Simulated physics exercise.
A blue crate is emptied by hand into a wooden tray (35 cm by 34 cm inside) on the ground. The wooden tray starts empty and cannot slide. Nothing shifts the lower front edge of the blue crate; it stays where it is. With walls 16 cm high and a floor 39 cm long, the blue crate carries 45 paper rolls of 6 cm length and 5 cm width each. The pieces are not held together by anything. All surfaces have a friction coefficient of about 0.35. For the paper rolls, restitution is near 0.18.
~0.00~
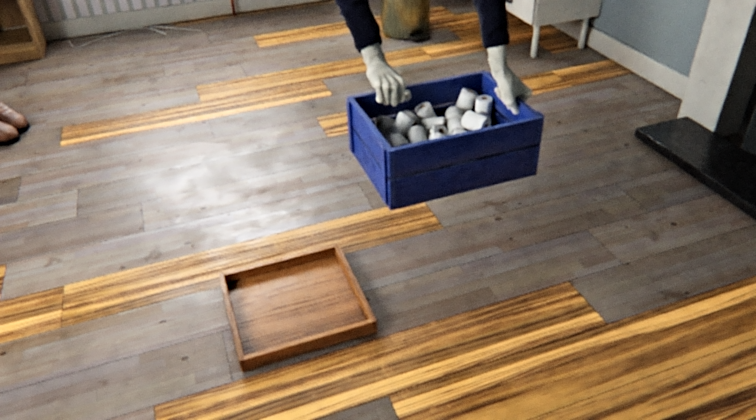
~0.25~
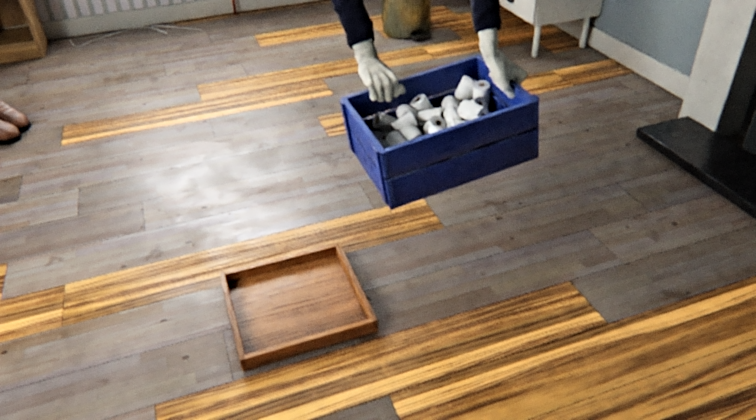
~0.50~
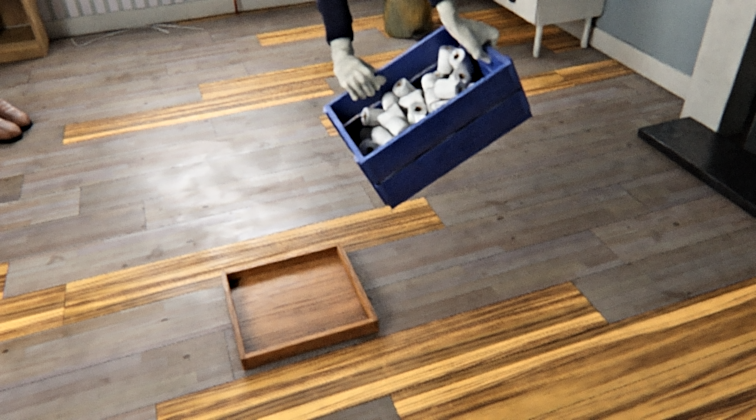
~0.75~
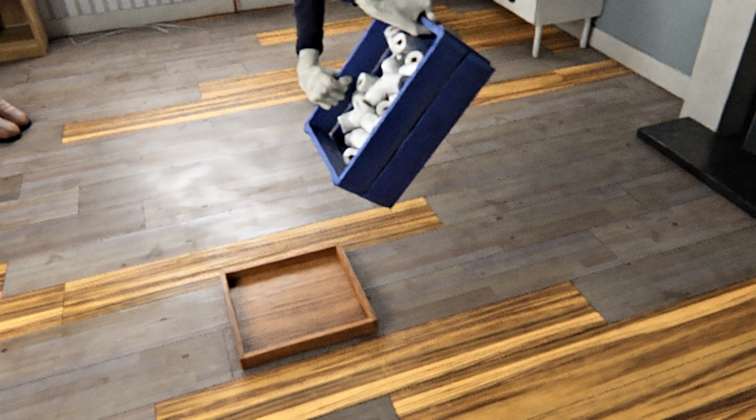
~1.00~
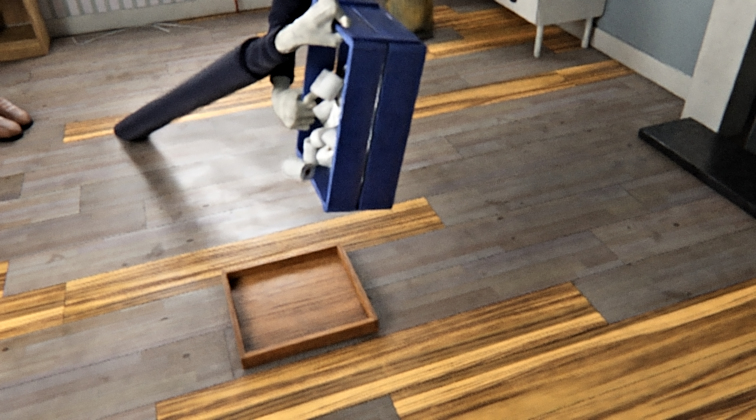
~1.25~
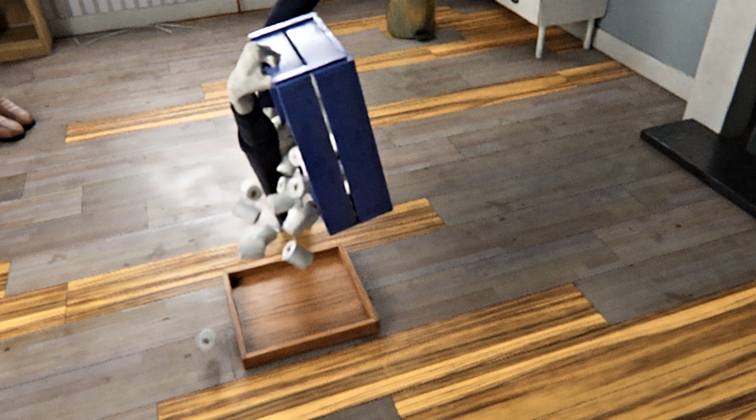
A blue crate filled with white paper rolls is held by two pale hands with dark sleeves above a grey and yellow-brown plank floor, seen from above by a still camera. A shallow brown wooden tray lies below it, with white furniture behind. The hands tilt the crate leftward, slowly, then steeply past upright on its side, and several rolls tumble out above the tray.
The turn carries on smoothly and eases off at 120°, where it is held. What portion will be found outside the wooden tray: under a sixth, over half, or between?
Missing the wooden tray and ending outside it: A sixth through one half of them.
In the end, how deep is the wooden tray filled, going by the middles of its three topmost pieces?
Some 7 centimetres up.
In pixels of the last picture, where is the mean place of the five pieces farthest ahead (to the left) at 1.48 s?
Somewhere near pixel (186, 328) of the last view.
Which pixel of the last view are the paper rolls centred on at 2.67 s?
Roughly at pixel (267, 306).
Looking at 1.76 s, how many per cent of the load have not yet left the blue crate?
Still inside: Around 5 percent.
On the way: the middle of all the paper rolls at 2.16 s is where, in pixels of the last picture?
Near (267, 302) in pixels.
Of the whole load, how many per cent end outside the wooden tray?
40 %.
After 1.48 s, tilt 116°; 18 still in the blue crate, 10 in the wooden tray, 7 outside the wooden tray and 10 in the air.
After 1.76 s, tilt 120°; 3 still in the blue crate, 22 in the wooden tray, 13 outside the wooden tray and 7 in the air.
After 2.16 s, tilt 120°; 28 in the wooden tray and 17 outside the wooden tray.
Final count (at 2.67 s), 27 in the wooden tray and 18 outside the wooden tray. Asked share, 18 of 45, 40 per cent.
